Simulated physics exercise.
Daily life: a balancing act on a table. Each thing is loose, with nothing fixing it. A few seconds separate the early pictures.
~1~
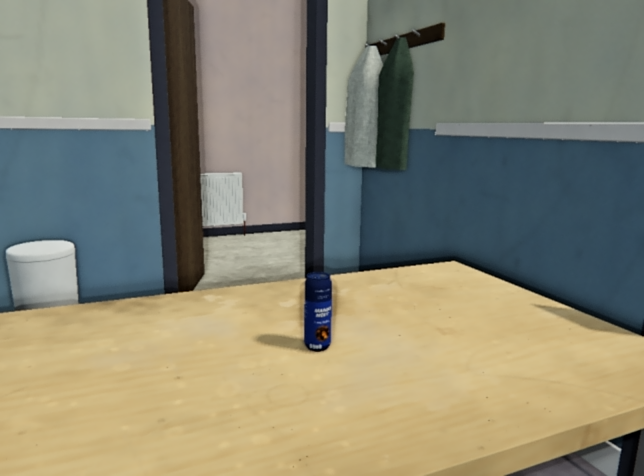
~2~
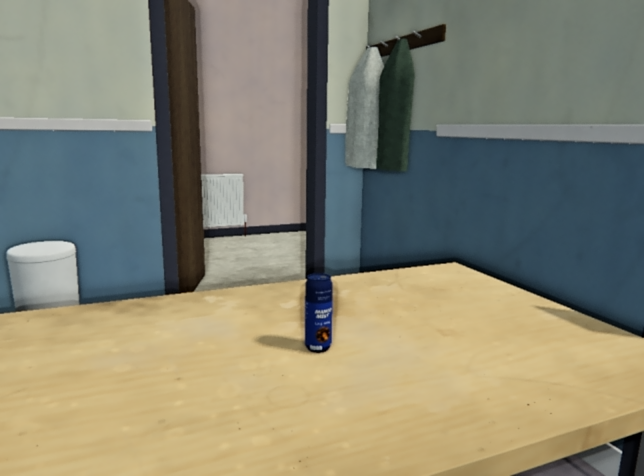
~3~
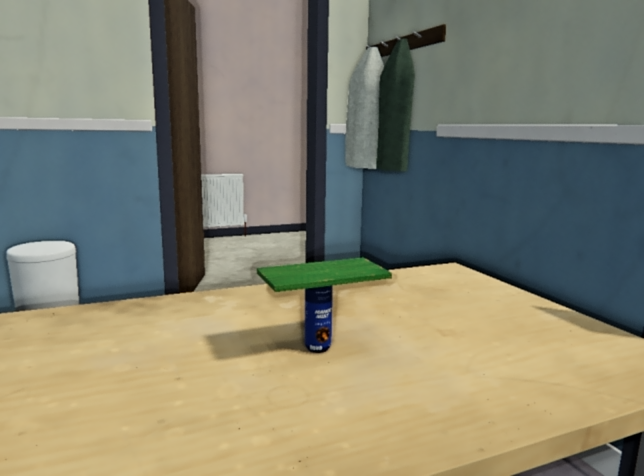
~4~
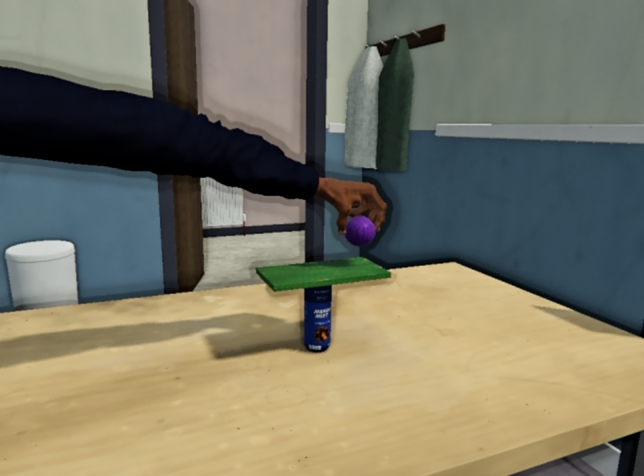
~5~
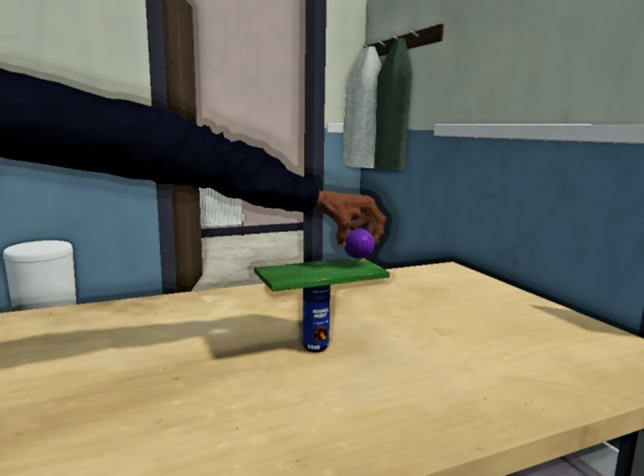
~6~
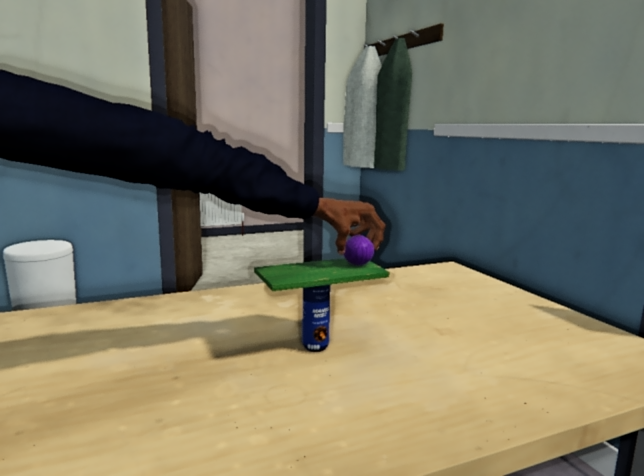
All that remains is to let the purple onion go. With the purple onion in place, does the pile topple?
Yes, it topples.
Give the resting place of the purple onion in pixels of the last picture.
Roughly at pixel (365, 324).
Then, 0.40 s later than the last frame, purple onion now fallen; green board on its side.
Then, 0.60 s later than the last frame, green board now fallen.
When it is over, fallen, green board and purple onion; blue can as before. End places, in pixels of the last picture, purple onion near (365, 324). The stack loses its balance.
